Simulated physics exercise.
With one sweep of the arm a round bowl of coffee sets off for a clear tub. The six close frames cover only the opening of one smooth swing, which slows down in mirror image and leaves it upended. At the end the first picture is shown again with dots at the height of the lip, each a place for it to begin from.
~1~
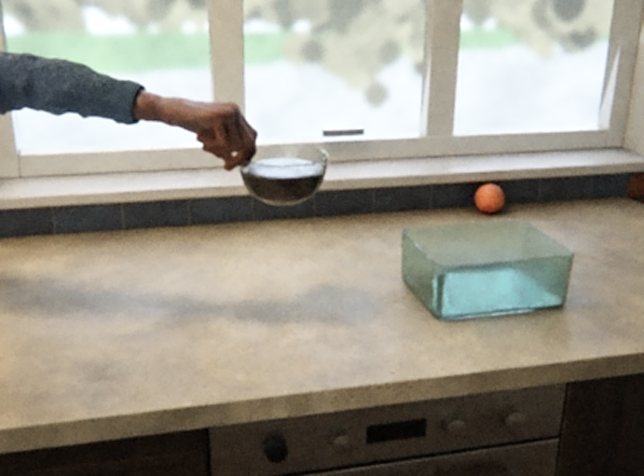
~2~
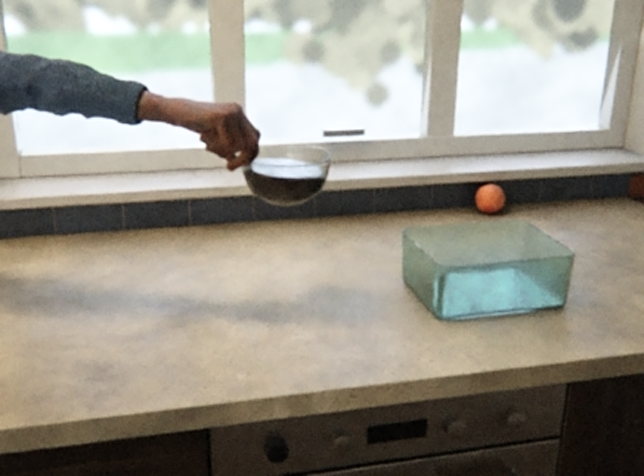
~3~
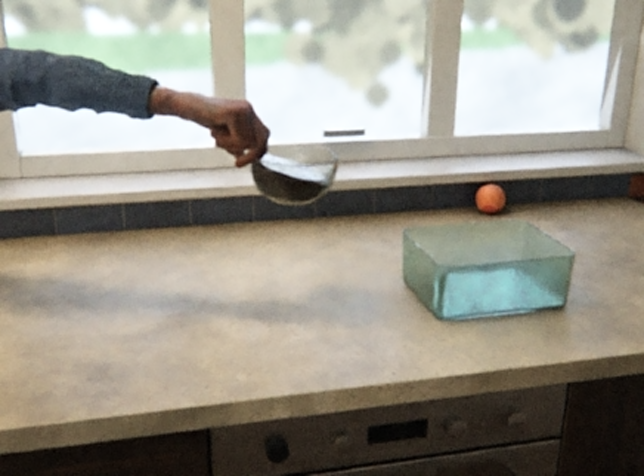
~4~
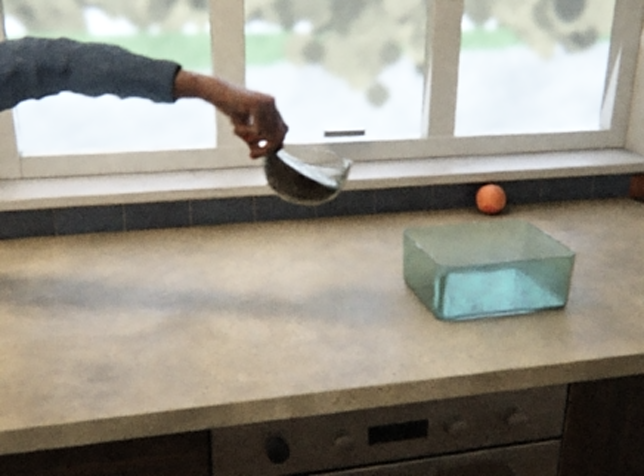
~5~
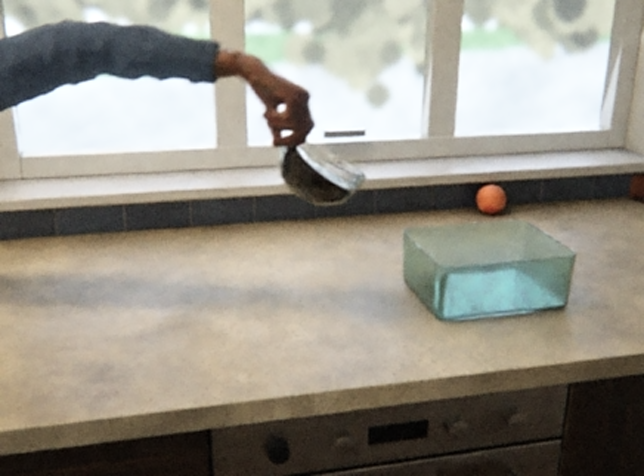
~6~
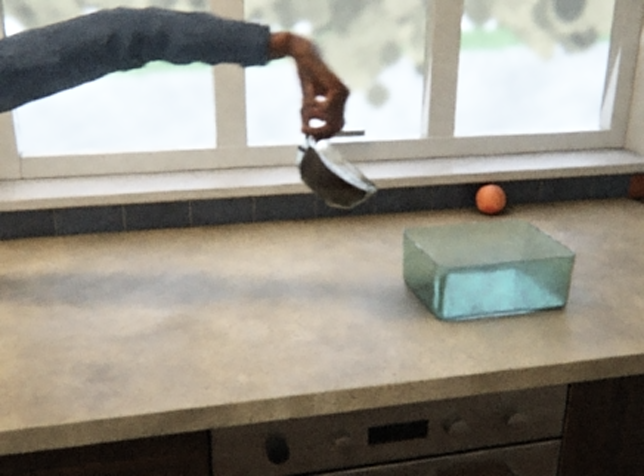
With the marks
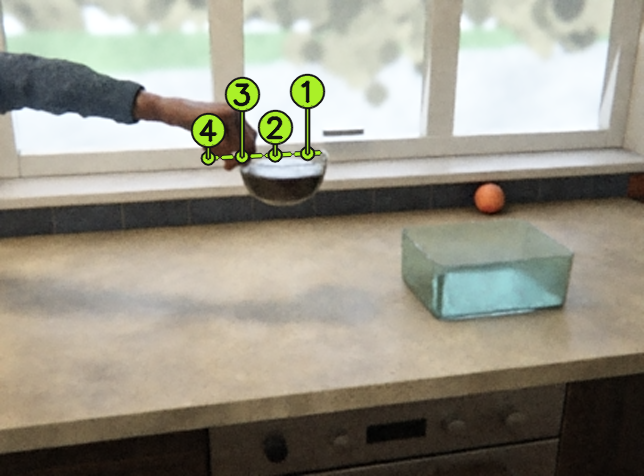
To begin with, a hand holds a round glass bowl of dark liquid level above a counter, left of a clear tub, with an orange ball near the window. The arm then sweeps rightward, and the bowl tilts gradually before leaning steeply toward the tub, nothing having left it.
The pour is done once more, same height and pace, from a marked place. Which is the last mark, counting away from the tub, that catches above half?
I would pick place 1.
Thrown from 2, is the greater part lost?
Yes.
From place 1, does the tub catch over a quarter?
Yes, it does.
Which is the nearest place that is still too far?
2 it is.
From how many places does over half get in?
One of the four.
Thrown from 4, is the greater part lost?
Yes, it does.
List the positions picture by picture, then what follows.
The first picture shows upright, lip at (325, 152); tub from (431, 318) to (563, 305); nothing has left yet.
The second picture shows upright, lip at (328, 152); nothing has left yet.
The third picture shows tipped about 3°, lip at (335, 154); nothing has left yet.
The fourth picture shows tipped about 12°, lip at (348, 161); nothing has left yet.
The fifth picture shows tipped about 26°, lip at (363, 171); nothing has left yet.
The sixth picture shows tipped about 43°, lip at (375, 184); nothing has left yet.
On the marked copy, 1 at (307, 153); 2 at (275, 155); 3 at (242, 156); 4 at (208, 158).
With 1, about 66 % lands in the tub, 20 % falls short and 14 % goes beside or beyond.
With 2, about 13 % lands in the tub, 82 % falls short and 5 % goes beside or beyond.
With 3, about 0 % lands in the tub, 97 % falls short and 3 % goes beside or beyond.
With 4, about 0 % lands in the tub, 100 % falls short.
